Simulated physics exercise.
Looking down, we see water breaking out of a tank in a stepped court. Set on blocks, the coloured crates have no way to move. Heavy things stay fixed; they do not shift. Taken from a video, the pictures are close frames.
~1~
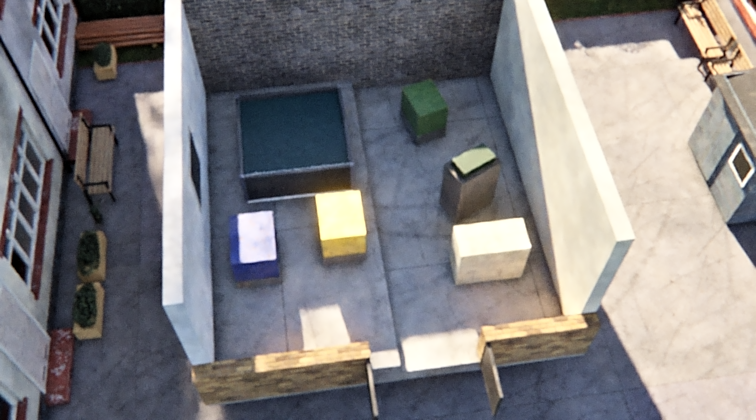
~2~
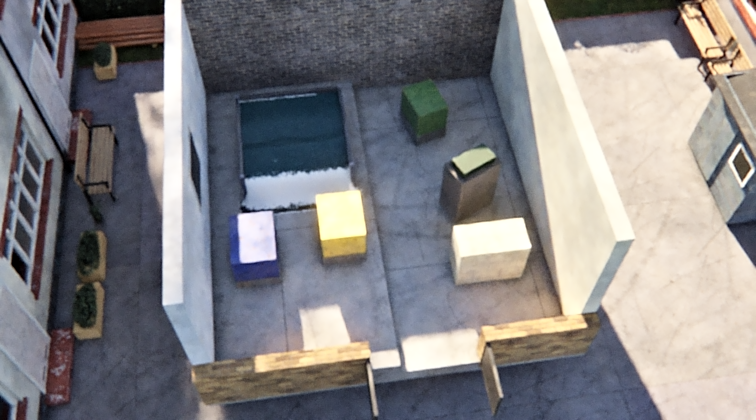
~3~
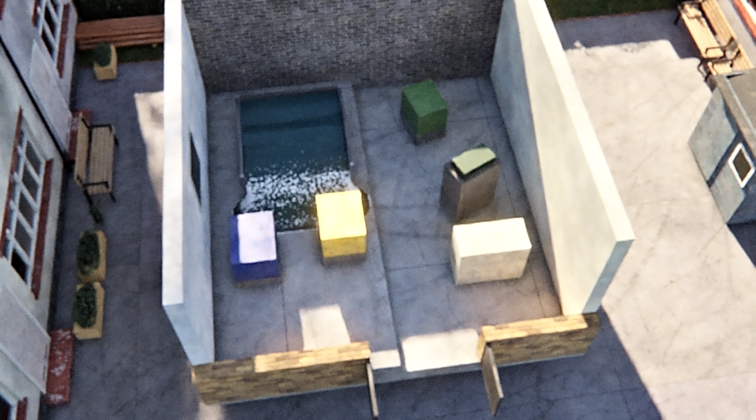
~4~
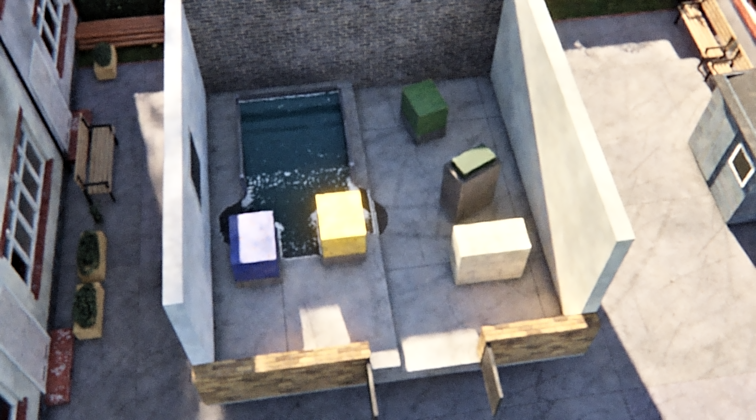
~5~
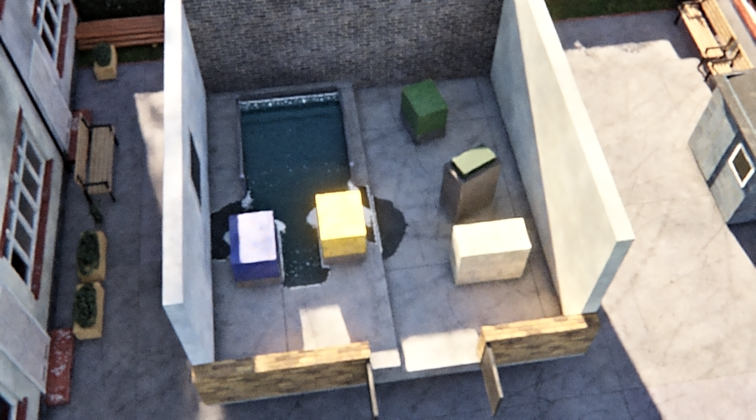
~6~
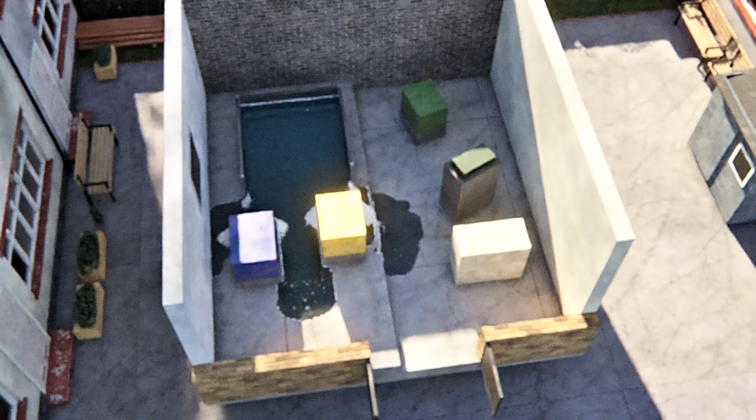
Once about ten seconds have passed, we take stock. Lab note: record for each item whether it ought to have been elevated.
Yellow crate: Touched; green crate: Untouched; blue crate: Touched.
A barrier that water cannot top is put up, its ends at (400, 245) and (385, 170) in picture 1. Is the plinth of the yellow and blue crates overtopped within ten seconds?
Yellow: Reached, blue: Reached.
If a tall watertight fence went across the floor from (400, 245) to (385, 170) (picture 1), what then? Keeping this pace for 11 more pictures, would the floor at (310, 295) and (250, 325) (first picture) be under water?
As listed: Flooded, flooded.
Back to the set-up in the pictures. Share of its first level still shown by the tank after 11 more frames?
Somewhere around 28 %, give or take.
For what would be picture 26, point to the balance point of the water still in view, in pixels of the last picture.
Roughly (329, 226) in the last picture.
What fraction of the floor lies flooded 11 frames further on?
It should be close to 55 %.
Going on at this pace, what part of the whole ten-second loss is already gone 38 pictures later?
Around 50 per cent.
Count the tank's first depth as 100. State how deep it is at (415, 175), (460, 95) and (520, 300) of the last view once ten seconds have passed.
About 10, 16 and 12 percent, in that order.
A moment on, water covers 35 % of the floor; the yellow crate water round its plinth, the green crate not reached, the blue crate water round its plinth.
Next, water covers 55 % of the floor; the yellow crate water round its plinth, the green crate water round its plinth, the blue crate water round its plinth.
Then, water covers 75 % of the floor; the yellow crate water round its plinth, the green crate water round its plinth, the blue crate water round its plinth.
Later, water covers 90 % of the floor; the yellow crate water round its plinth, the green crate water round its plinth, the blue crate water round its plinth.
In the end, water covers 95 % of the floor; the yellow crate was topped, the green crate stayed above the water, the blue crate was topped.
